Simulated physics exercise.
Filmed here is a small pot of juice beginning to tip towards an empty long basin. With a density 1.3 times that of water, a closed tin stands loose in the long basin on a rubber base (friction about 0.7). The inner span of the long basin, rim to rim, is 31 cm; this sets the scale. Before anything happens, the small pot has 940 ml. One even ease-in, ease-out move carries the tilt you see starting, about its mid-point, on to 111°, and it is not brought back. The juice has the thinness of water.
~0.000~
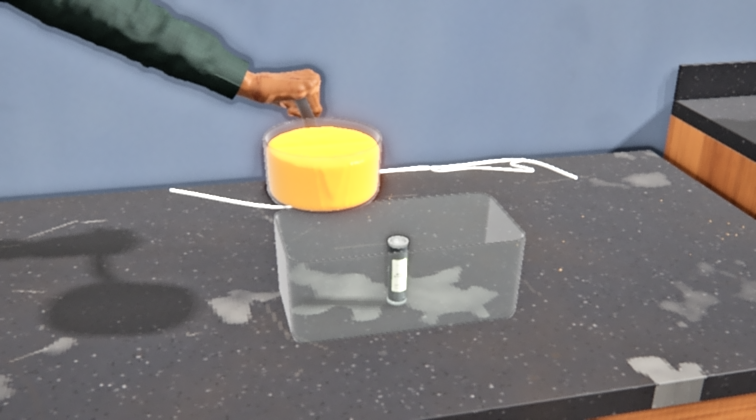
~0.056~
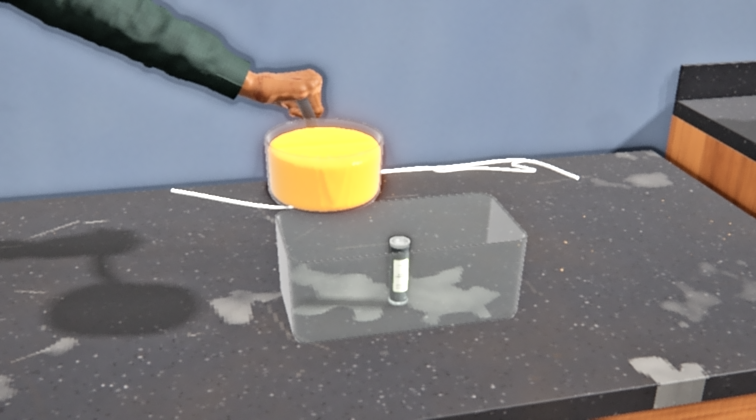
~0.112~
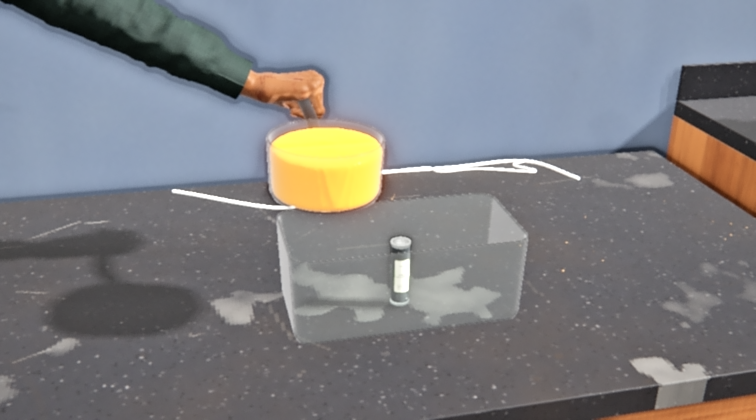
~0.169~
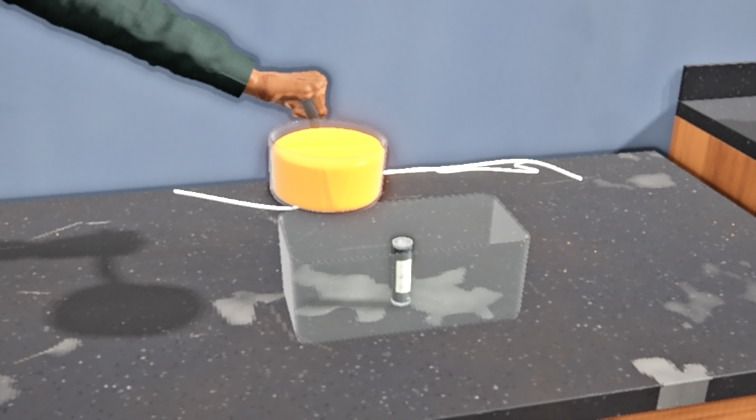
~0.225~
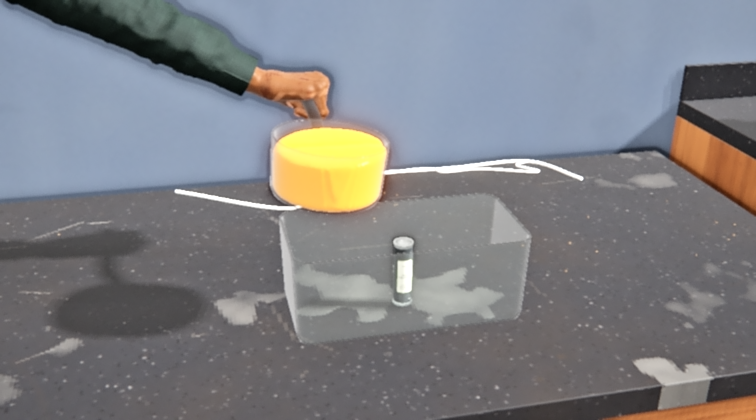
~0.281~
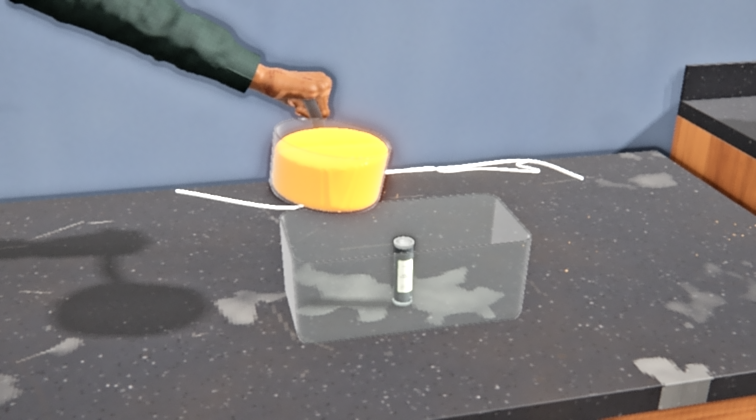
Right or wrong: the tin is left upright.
Right.
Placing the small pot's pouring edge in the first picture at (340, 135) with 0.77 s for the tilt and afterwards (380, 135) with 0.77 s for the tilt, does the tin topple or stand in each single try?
Trial 1 - tin tips; trial 2 - tin stays standing.
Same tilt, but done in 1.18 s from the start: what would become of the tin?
Result: Tin upright.
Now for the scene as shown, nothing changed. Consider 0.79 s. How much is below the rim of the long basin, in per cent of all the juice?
Fraction in basin: Approx. 20%.
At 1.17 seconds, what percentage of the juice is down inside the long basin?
Reading: Approx. 86 %.
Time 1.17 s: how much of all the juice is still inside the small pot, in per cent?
About 9 % is still there.
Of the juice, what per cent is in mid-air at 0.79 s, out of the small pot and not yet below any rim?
Near 24 in a hundred.
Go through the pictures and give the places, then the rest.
It leans 0°; its right rim is at (379, 134); the juice meets the walls at (266, 148) and (376, 141); the long basin's rim runs from (281, 237) to (507, 216); the tin's top is at (398, 244), in the first frame.
It leans 0°; its right rim is at (380, 135); the juice meets the walls at (268, 148) and (377, 141), in the second frame.
It leans 2°; its right rim is at (382, 136); the juice meets the walls at (270, 149) and (379, 142), in the third frame.
It leans 4°; its right rim is at (384, 139); the juice meets the walls at (273, 149) and (381, 143), in the fourth frame.
It leans 6°; its right rim is at (386, 141); the juice meets the walls at (274, 149) and (382, 143), in the fifth frame.
It leans 9°; its right rim is at (388, 144); the juice meets the walls at (275, 150) and (384, 143), in the sixth frame.
After 0.79 s the tilt is 61° and 56 per cent is still to pour; the tin stands where it began.
After 1.17 s the tilt is 99° and 9 per cent is still to pour; the tin stands where it began.
After 1.56 s the tilt is 111° and 0 per cent is still to pour; the tin stands where it began.
After 1.99 s the tilt is 111° and 0 per cent is still to pour; the tin stands where it began.
In the end the tin stands where it began.
